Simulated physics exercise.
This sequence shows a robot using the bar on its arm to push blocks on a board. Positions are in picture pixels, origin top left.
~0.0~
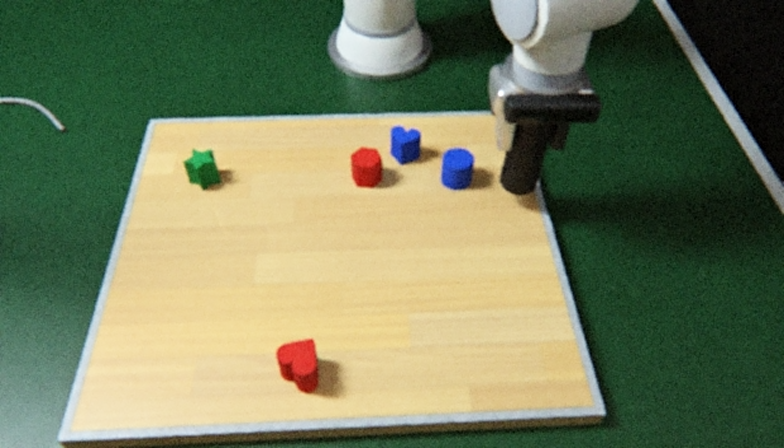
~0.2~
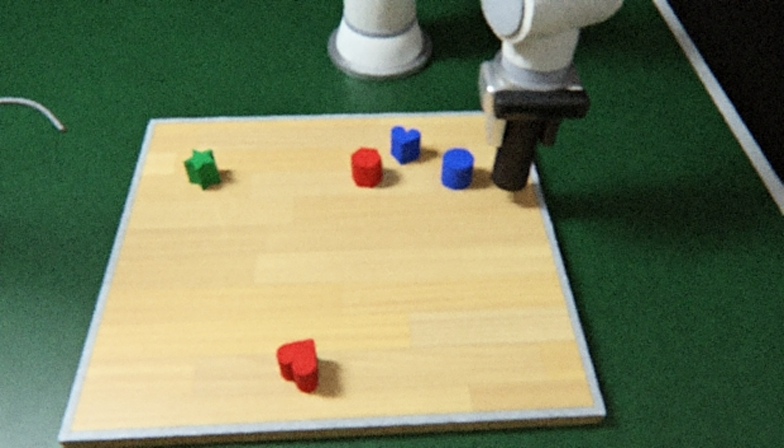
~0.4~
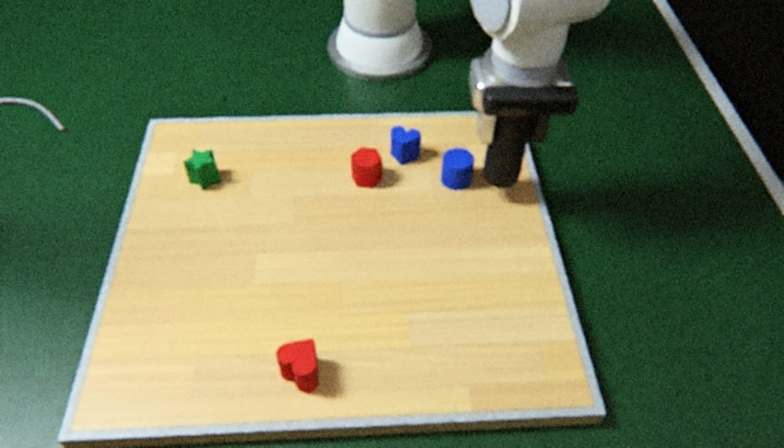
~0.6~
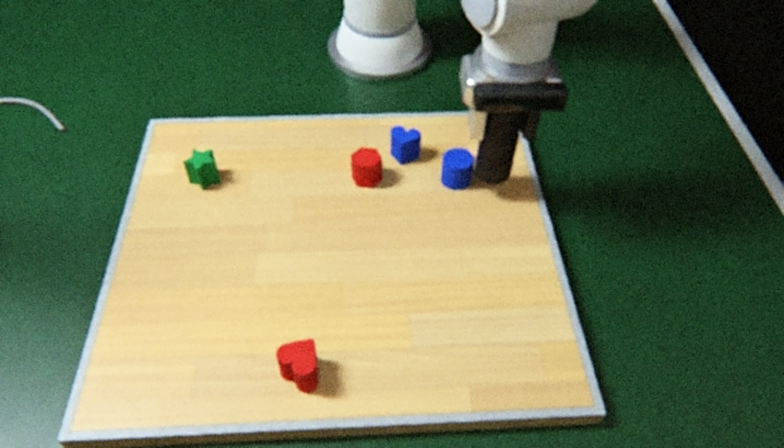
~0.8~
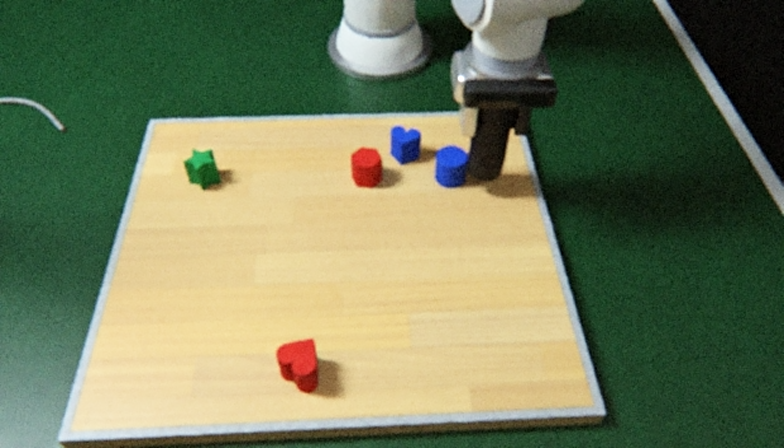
A robot arm with a dark bar moves slowly left along the upper right of a wooden board, reaches the blue round block and nudges it slightly left, while the red, green and other blue blocks stay still.
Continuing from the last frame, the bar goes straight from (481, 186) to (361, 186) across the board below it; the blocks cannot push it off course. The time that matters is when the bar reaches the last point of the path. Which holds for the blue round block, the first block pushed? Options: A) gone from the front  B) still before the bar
Answer: A.
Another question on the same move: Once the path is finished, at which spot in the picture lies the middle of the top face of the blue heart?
Close to (395, 124).
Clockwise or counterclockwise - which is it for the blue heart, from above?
Spin direction: Clockwise.
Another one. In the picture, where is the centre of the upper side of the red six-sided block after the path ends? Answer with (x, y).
When the path ends, it will be at (334, 151).
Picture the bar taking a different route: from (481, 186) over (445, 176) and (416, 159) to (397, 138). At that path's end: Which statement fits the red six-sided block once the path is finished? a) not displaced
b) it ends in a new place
The one that fits is a, not displaced.
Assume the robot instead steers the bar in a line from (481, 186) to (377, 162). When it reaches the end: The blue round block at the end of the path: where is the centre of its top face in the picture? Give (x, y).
I'd place it at (350, 127), taking the centre of its top.
What follows on the original path. One third of the way, bar at (443, 169); blue heart at (404, 132); blue round block at (417, 148).
Two thirds of the way, bar at (401, 169); blue heart at (396, 124), turned 30° clockwise; blue round block at (388, 142).
At the end, bar at (360, 169); red six-sided block at (334, 151); blue heart at (395, 124), turned 30° clockwise; blue round block at (375, 141).
